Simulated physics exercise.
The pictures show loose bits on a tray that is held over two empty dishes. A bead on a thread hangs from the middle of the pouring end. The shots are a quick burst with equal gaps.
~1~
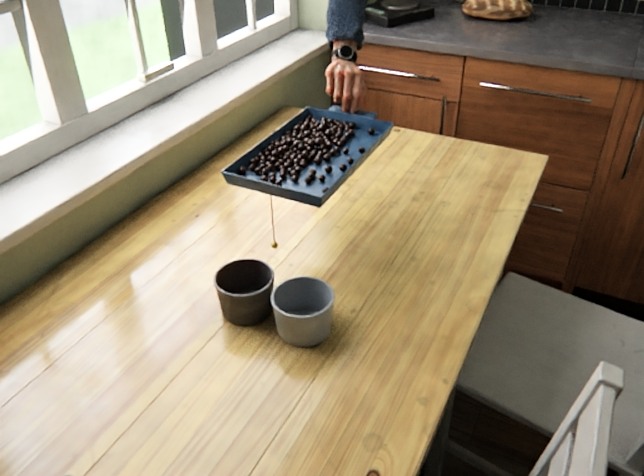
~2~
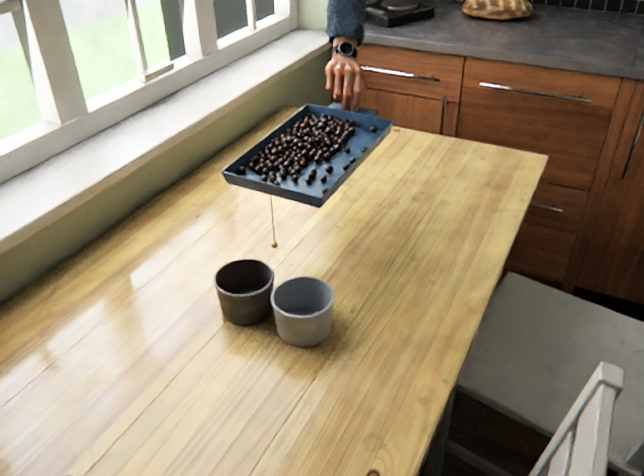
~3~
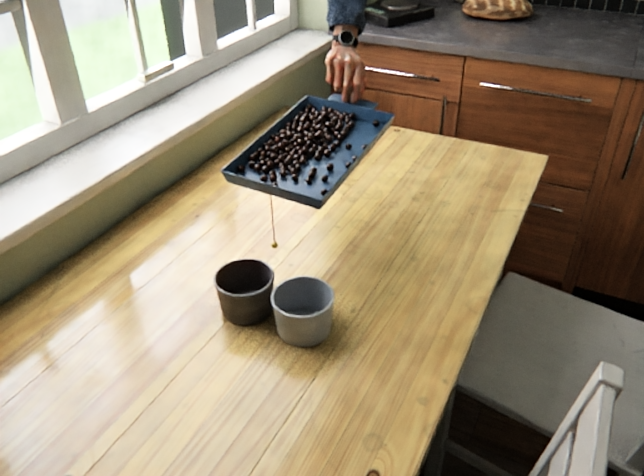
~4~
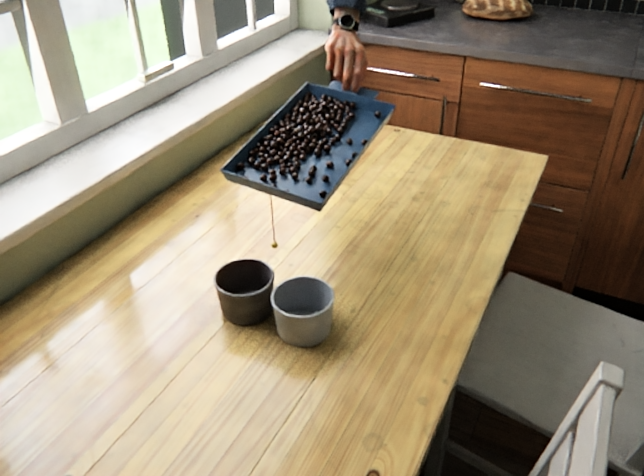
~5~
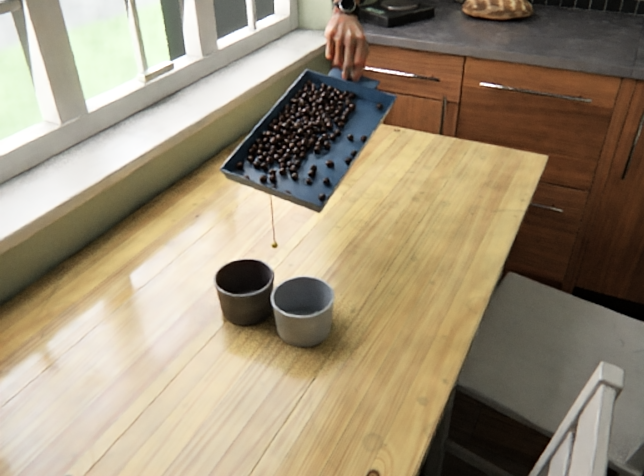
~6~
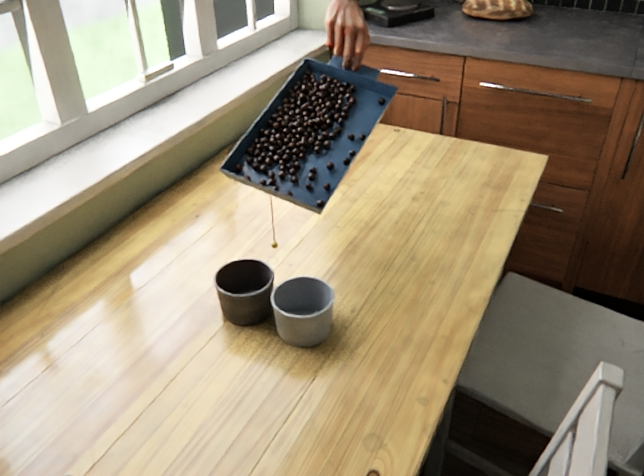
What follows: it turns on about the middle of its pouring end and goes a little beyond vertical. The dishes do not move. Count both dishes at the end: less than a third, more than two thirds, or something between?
The two hold between a third and two thirds of the load.
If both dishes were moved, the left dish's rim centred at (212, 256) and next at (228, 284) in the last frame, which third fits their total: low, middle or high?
One: Below one third. Two: Under a third.
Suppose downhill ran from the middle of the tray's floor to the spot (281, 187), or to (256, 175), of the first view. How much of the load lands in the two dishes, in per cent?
In turn 60 and 10 in a hundred.
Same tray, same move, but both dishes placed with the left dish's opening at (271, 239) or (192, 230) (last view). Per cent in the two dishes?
Near 10 % and 0 %.
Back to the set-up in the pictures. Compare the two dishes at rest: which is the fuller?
More ends in the dish on the right.
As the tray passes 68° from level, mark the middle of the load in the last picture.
Roughly at (308, 208).
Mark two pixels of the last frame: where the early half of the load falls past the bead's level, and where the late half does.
The first part at (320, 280); the rest at (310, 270).
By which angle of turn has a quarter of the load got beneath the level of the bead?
Near 75 degrees.
Just after the last frame, tray tipped steeply; roughly two thirds on the tray; about a tenth in the right dish; just a few outside both; roughly a quarter in the air.
A moment on, tray tipped past a quarter turn; just a few on the tray; roughly a third in the right dish; just a few in the left dish; roughly half outside both; about a tenth in the air.
Further on, tray tipped past a quarter turn; roughly a third in the right dish; just a few in the left dish; roughly half outside both.
When it is over, tray tipped past a quarter turn; roughly a third in the right dish; just a few in the left dish; roughly half outside both.
